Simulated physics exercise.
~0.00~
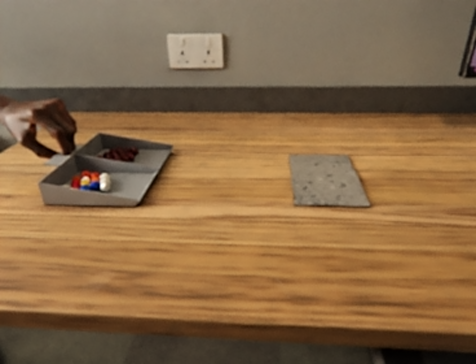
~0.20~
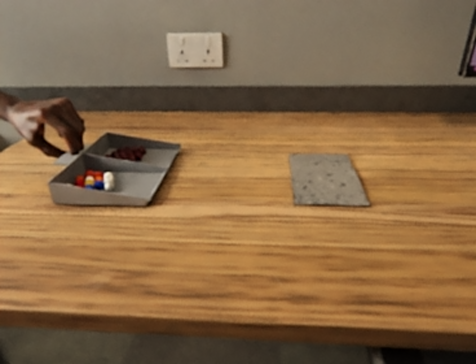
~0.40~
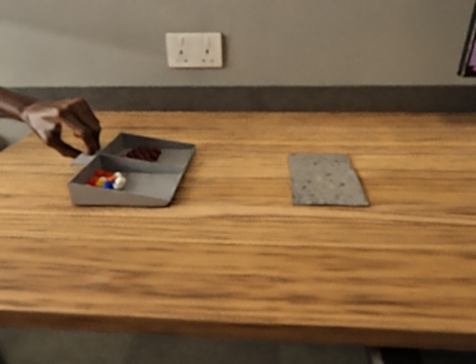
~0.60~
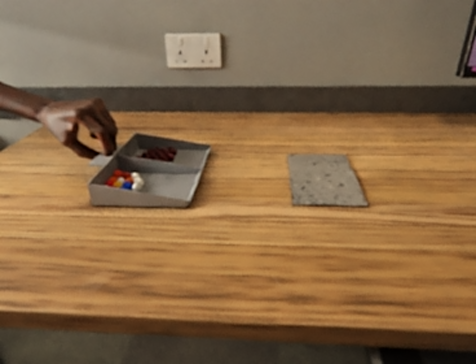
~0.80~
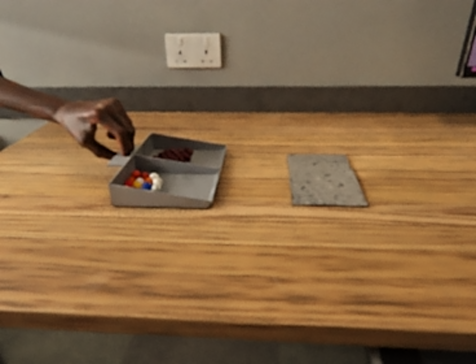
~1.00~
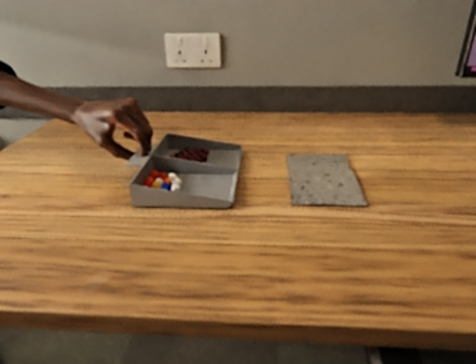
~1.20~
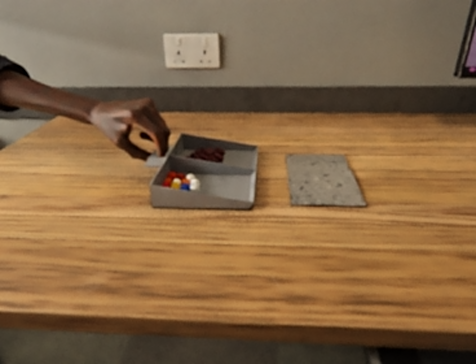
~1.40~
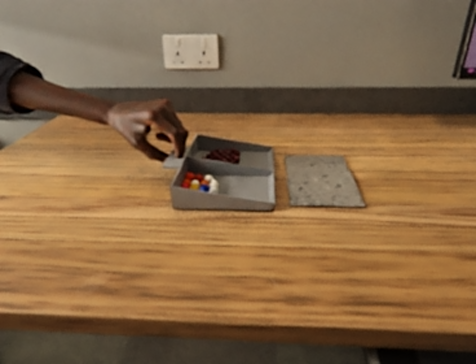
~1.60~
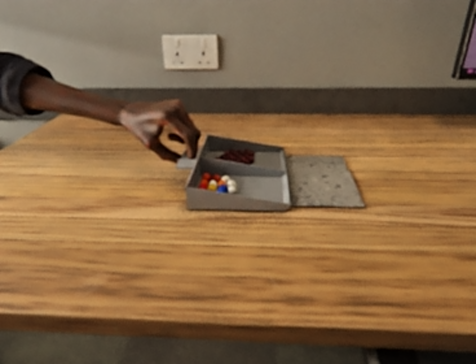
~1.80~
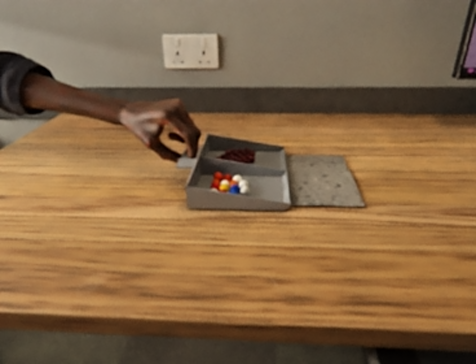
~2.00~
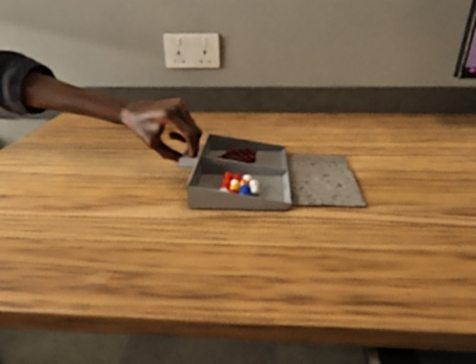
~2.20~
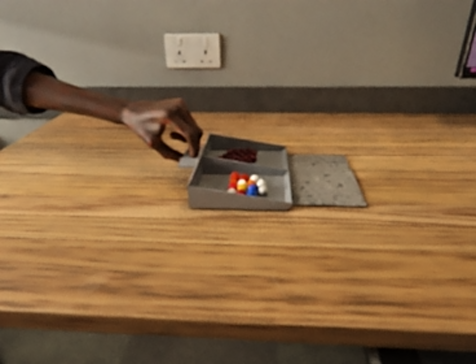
A hand reaches in from the left and pushes a grey divided tray to the right along a wooden table, seen from the front and slightly above. The nearer compartment holds a handful of red, white, blue and yellow pieces, while the farther one holds small dark red pieces. A flat grey speckled slab lies ahead, with a wall socket behind. The tray slides steadily until it meets the slab and stops. The colourful pieces keep moving right towards the front rim, while the dark ones barely shift. Both handfuls end up inside the tray.
